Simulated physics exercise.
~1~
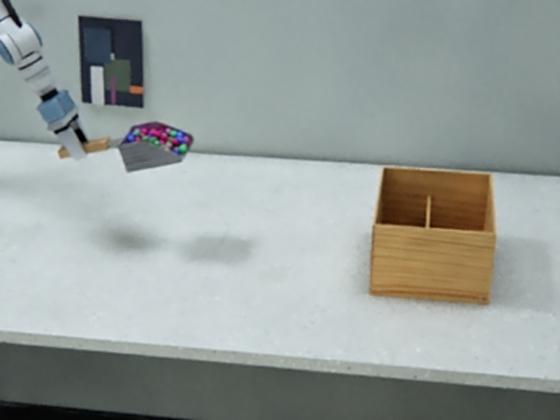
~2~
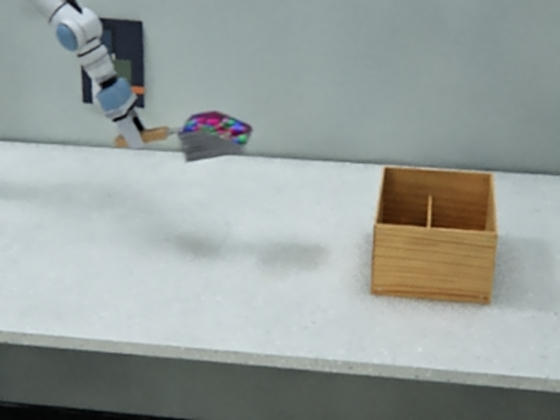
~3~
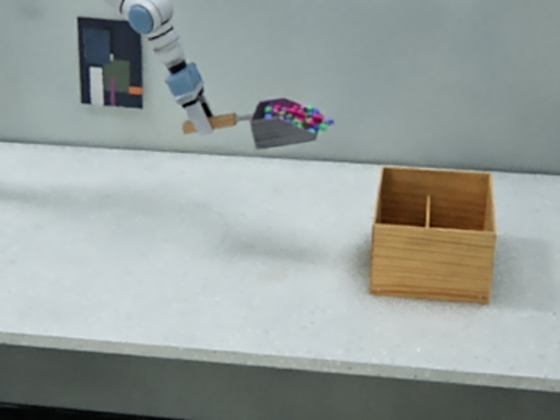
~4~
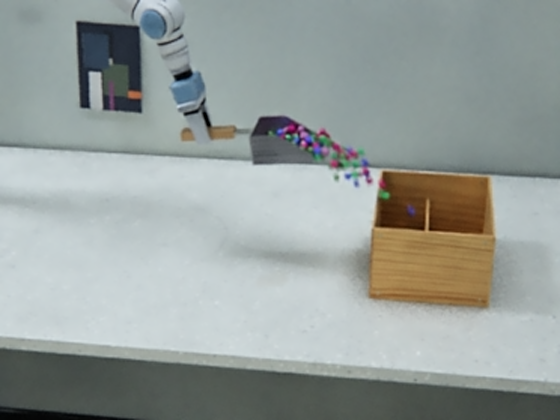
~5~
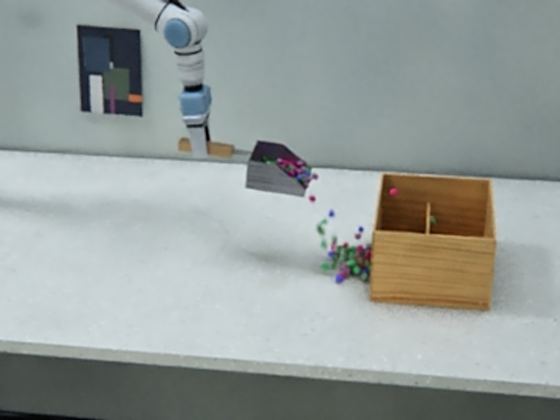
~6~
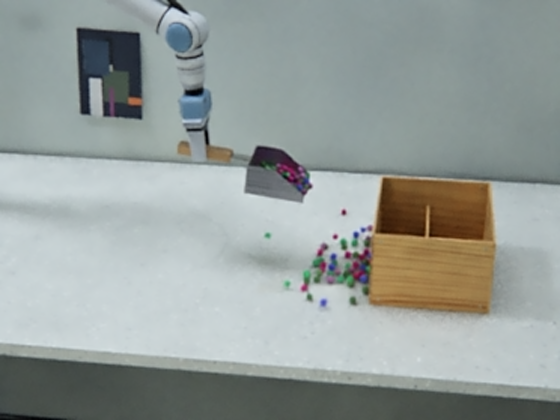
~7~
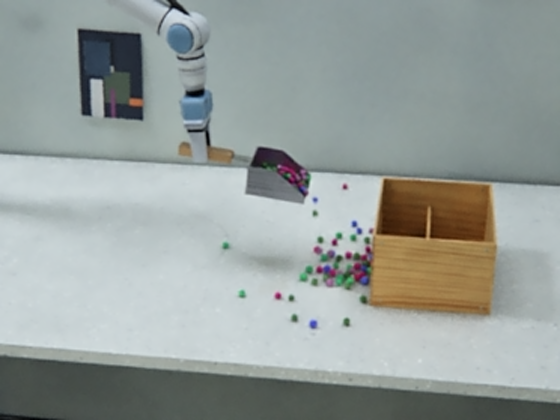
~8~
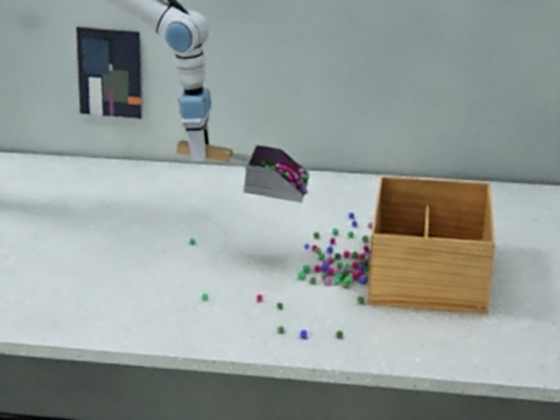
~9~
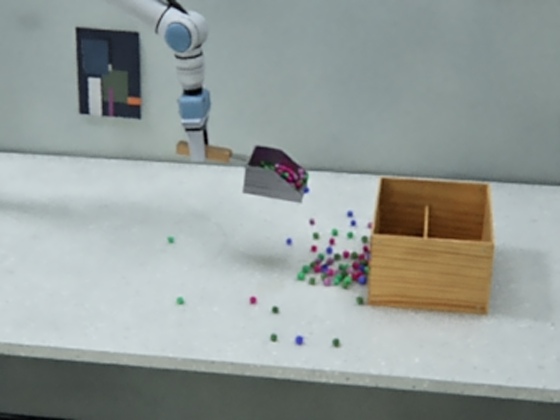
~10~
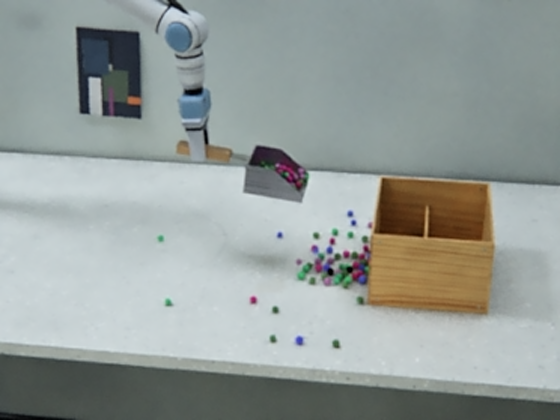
Colourful round sweets spilled onto the table in front of a divided wooden box as a robot arm carried a scoop of them rightward and tipped it short, leaving many scattered across the surface while plenty stayed in the scoop, held still.
